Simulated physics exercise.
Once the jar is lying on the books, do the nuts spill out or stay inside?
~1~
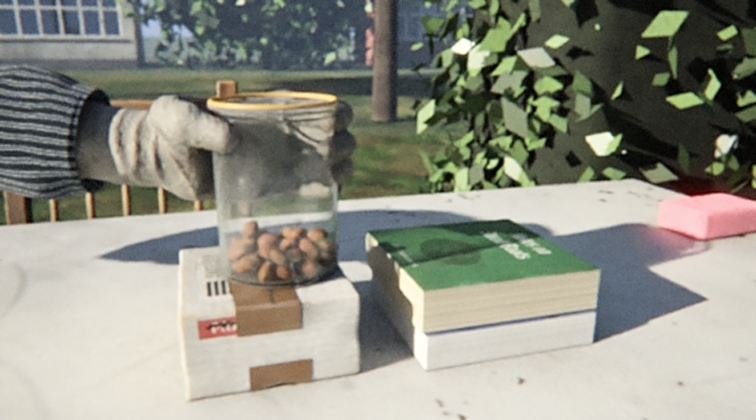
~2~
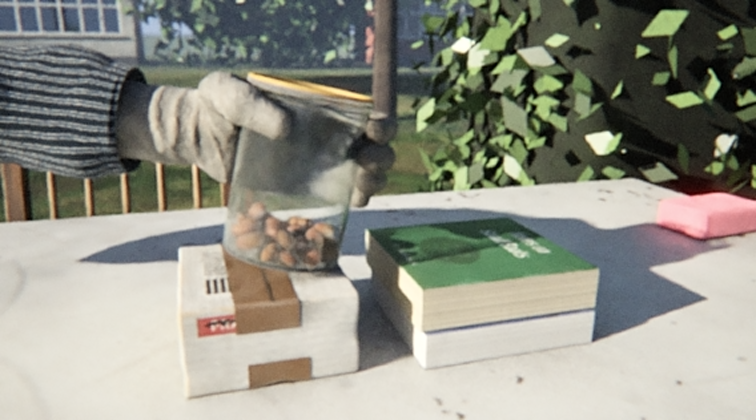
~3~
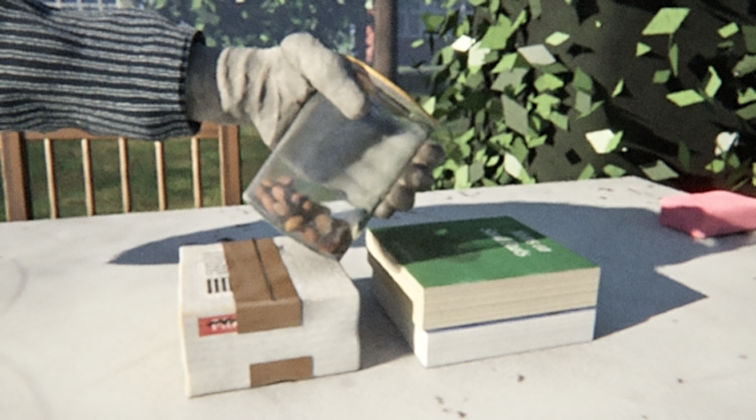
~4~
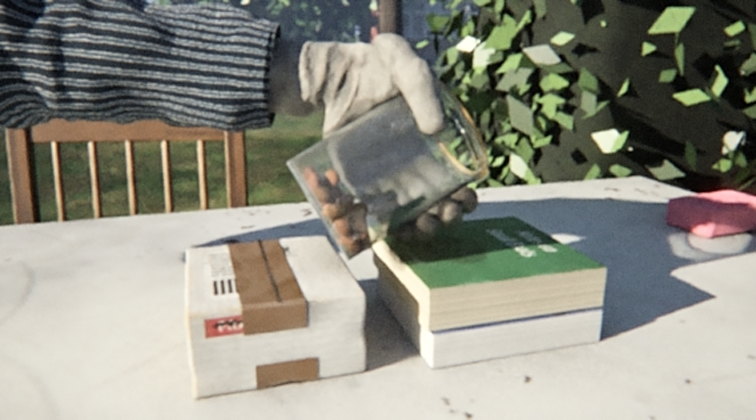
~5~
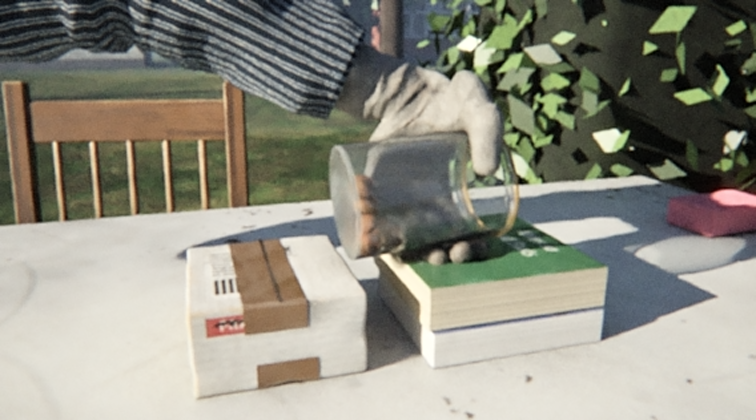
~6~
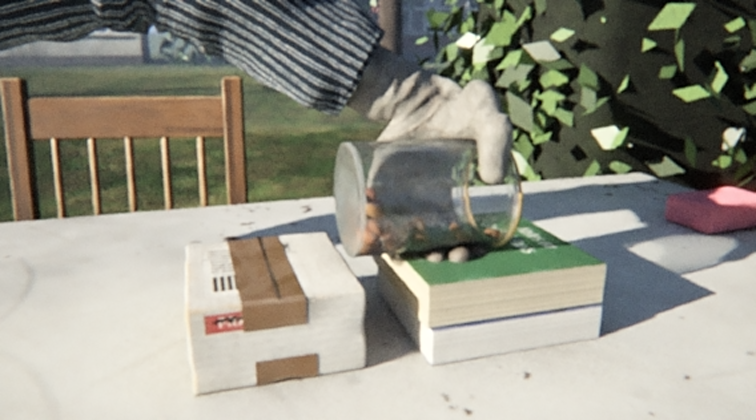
The nuts stay inside the jar as it rests on its side on the books.
